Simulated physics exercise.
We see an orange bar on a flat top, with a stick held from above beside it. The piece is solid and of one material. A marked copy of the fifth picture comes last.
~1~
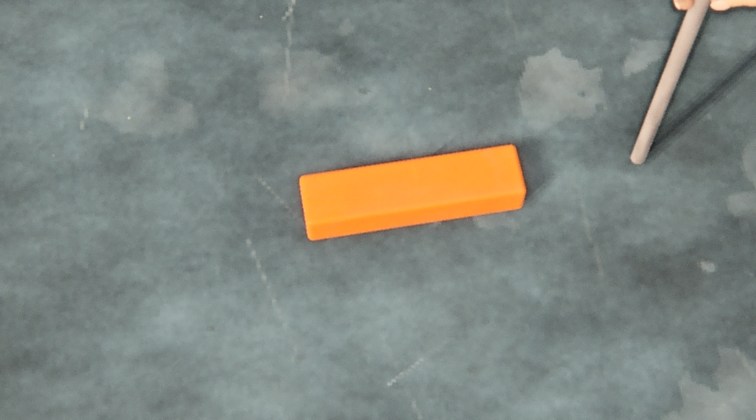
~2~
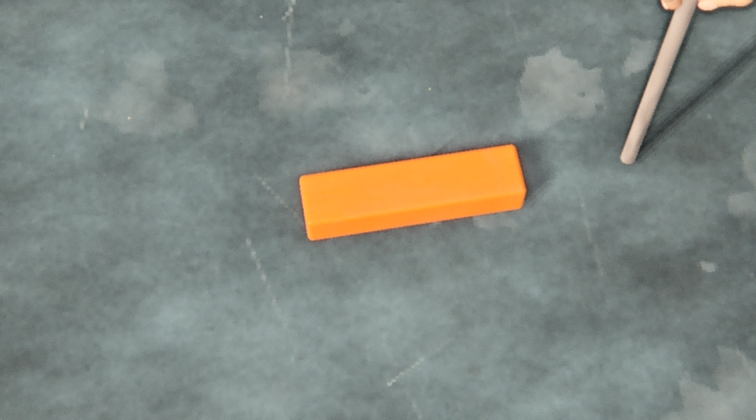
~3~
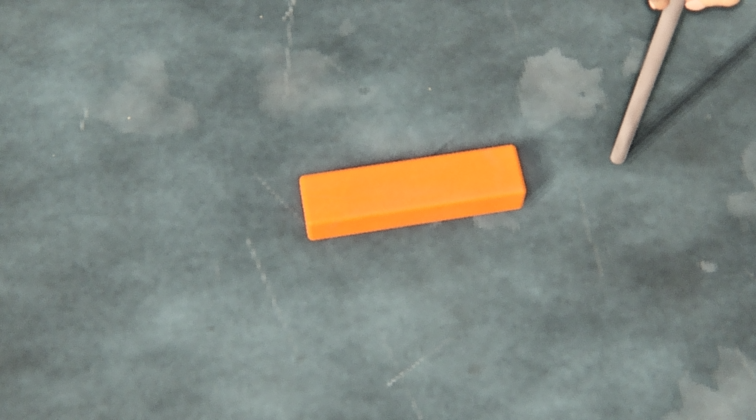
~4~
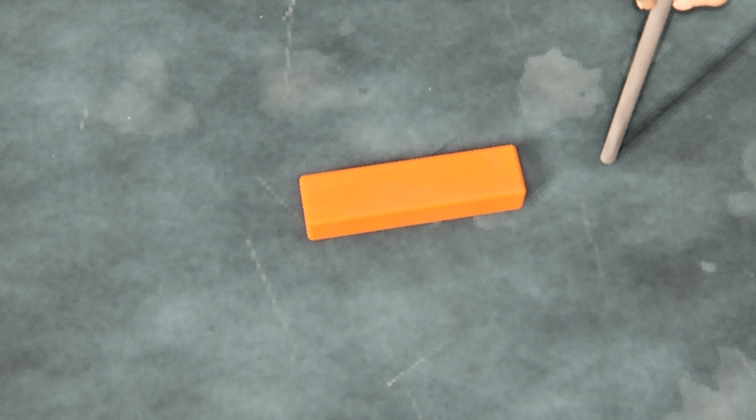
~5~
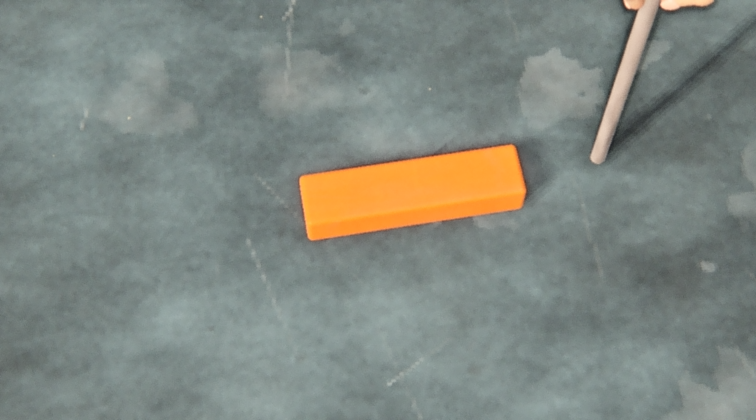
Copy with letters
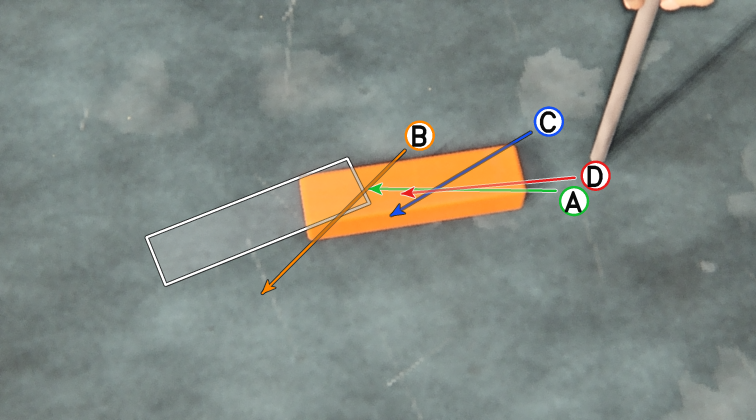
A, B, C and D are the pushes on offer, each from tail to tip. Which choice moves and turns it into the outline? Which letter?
Push along A.
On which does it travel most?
A.
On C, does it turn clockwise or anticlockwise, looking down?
Clockwise.
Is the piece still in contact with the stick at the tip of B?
At the end, no.
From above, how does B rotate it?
Anticlockwise.
On the marked copy, A from (556, 191) to (369, 189); B from (405, 151) to (262, 293); C from (531, 132) to (391, 215); D from (575, 178) to (402, 194).
Following A. Soon after the start, foot of the stick (488, 191), piece (374, 186).
Later, foot of the stick (419, 190), piece (304, 195).
In the end, foot of the stick (369, 190), piece (254, 205); it fills the outline.
As for the rest, B leaves the piece out of the outline, at (409, 212); C leaves the piece out of the outline, at (396, 233); D leaves the piece out of the outline, at (288, 207).
